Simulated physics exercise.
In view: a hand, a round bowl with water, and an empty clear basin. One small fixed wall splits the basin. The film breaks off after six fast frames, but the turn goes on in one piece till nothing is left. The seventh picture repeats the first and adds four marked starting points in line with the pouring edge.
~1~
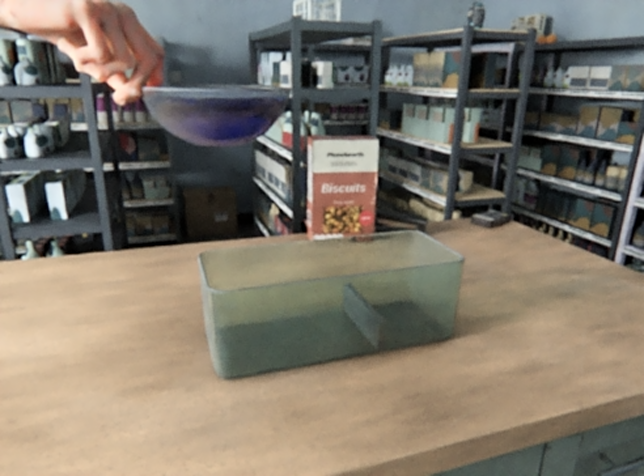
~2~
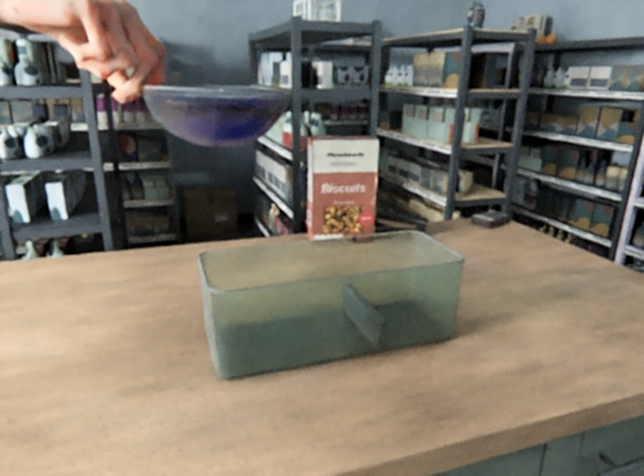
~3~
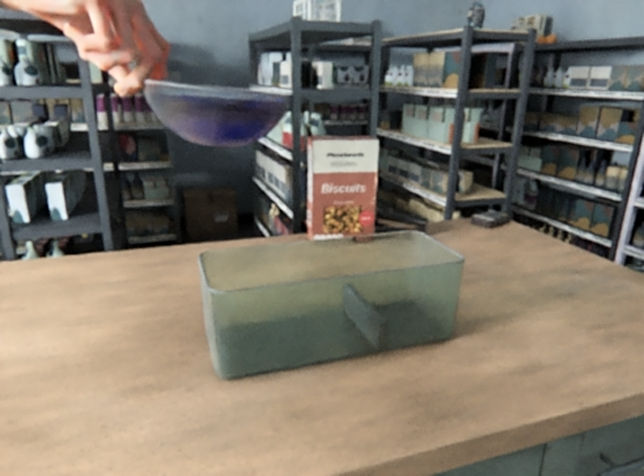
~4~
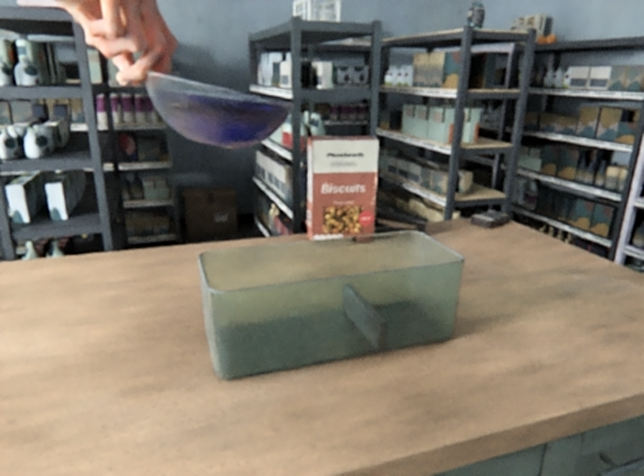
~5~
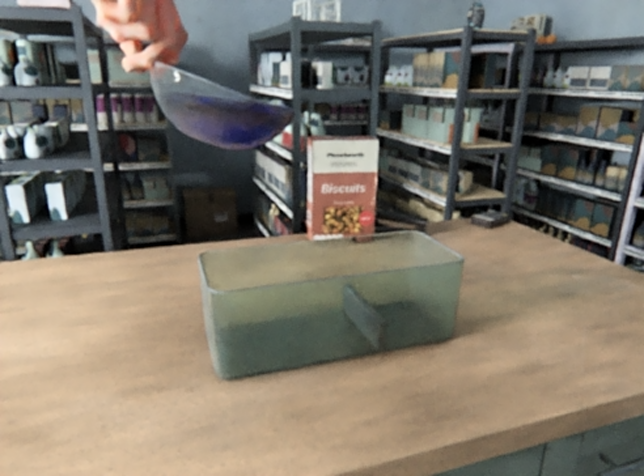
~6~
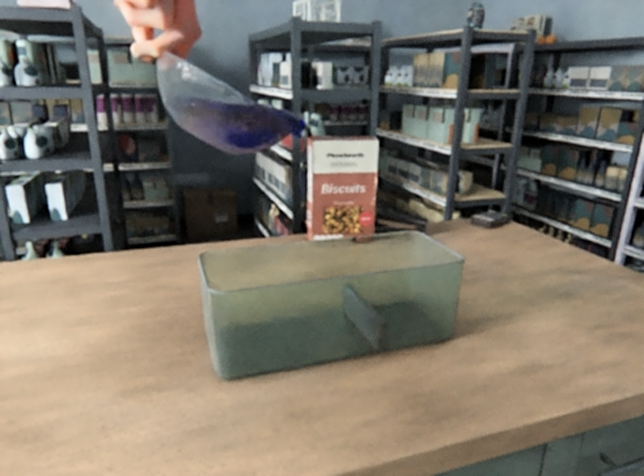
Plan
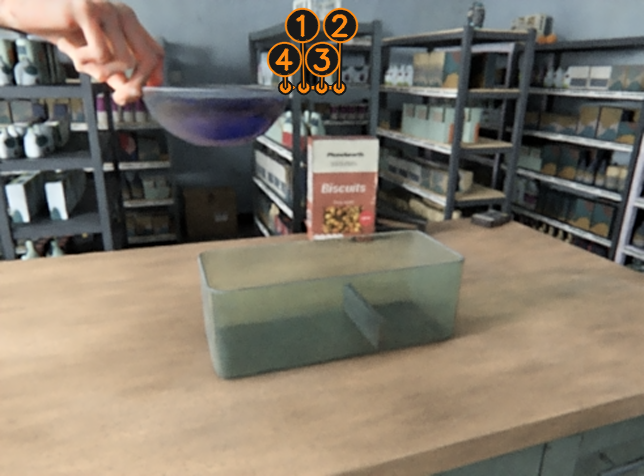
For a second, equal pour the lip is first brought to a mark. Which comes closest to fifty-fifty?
3 works best here.
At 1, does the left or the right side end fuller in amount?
The left side.
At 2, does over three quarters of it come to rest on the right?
No, it does not.
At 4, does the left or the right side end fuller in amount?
The left side.
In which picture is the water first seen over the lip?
In picture 5.
In orange, 1 at (303, 87); 2 at (339, 87); 3 at (321, 87); 4 at (285, 87).
For dot 1, about 68 % ends left of the wall and 28 % right of it; 5 % is lost outside.
For dot 2, about 37 % ends left of the wall and 59 % right of it; 4 % is lost outside.
For dot 3, about 48 % ends left of the wall and 48 % right of it; 5 % is lost outside.
For dot 4, about 86 % ends left of the wall and 8 % right of it; 6 % is lost outside.
